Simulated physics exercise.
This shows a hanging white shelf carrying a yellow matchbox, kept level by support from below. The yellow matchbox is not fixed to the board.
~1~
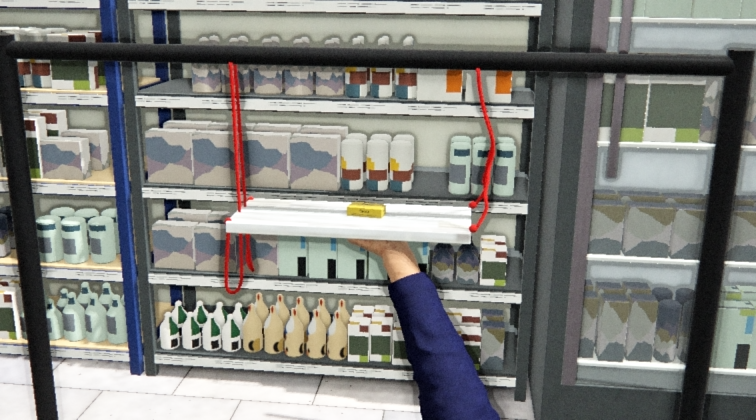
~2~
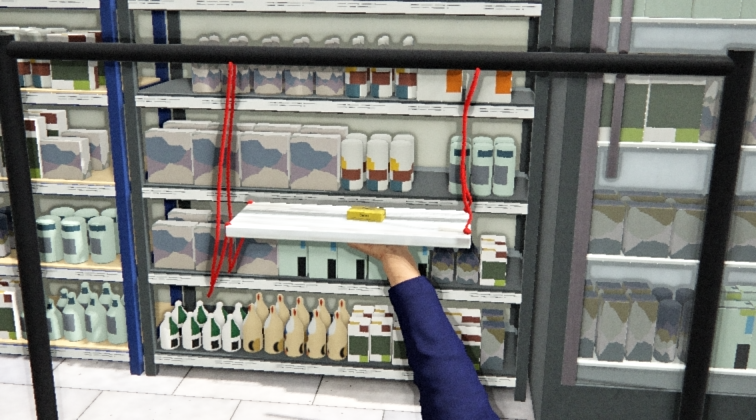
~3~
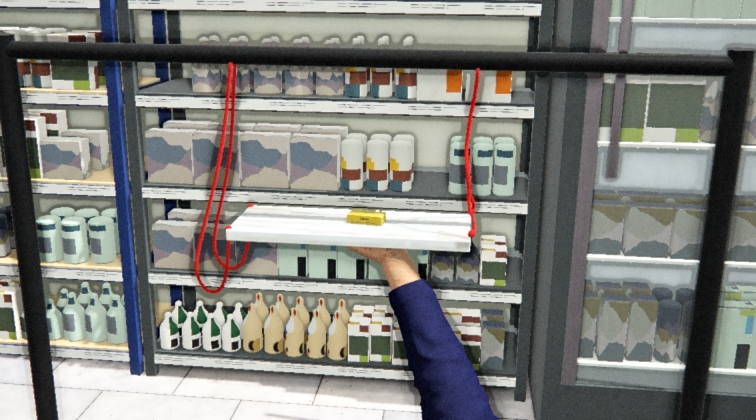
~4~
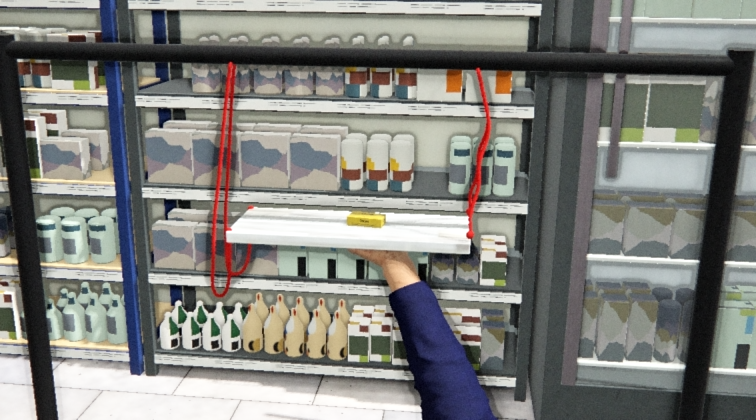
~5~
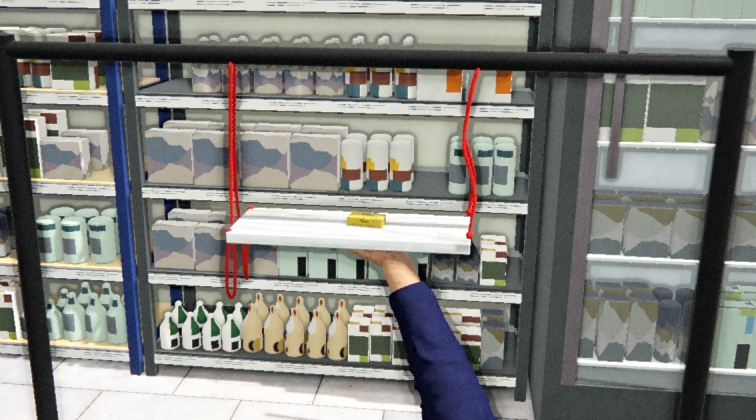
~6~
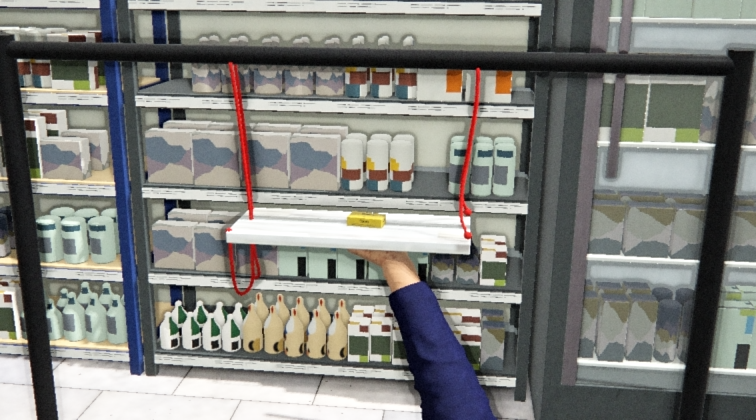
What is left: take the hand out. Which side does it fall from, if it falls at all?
The left side.
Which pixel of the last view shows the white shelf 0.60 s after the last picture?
Near pixel (375, 301).
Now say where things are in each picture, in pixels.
Yellow matchbox (367, 210); white shelf (346, 233), in the first picture.
Yellow matchbox (367, 214), in the second picture.
Yellow matchbox (367, 217), in the third picture.
Yellow matchbox (367, 220); white shelf (346, 243), in the fourth picture.
Yellow matchbox (367, 220), in the fifth picture.
Yellow matchbox (367, 220); white shelf (346, 244); left strings slack, hanging in a loop; right strings almost straight, in the sixth picture.
Then, 0.60 s later than the last view, board tipped 40° down to the left; matchbox falling near (198, 356).
Then, 1.24 s later than the last view, board tipped 37° down to the left; matchbox on the floor.
Finally, board tipped 41° down to the left; matchbox on the floor. The yellow matchbox slides off to the left.
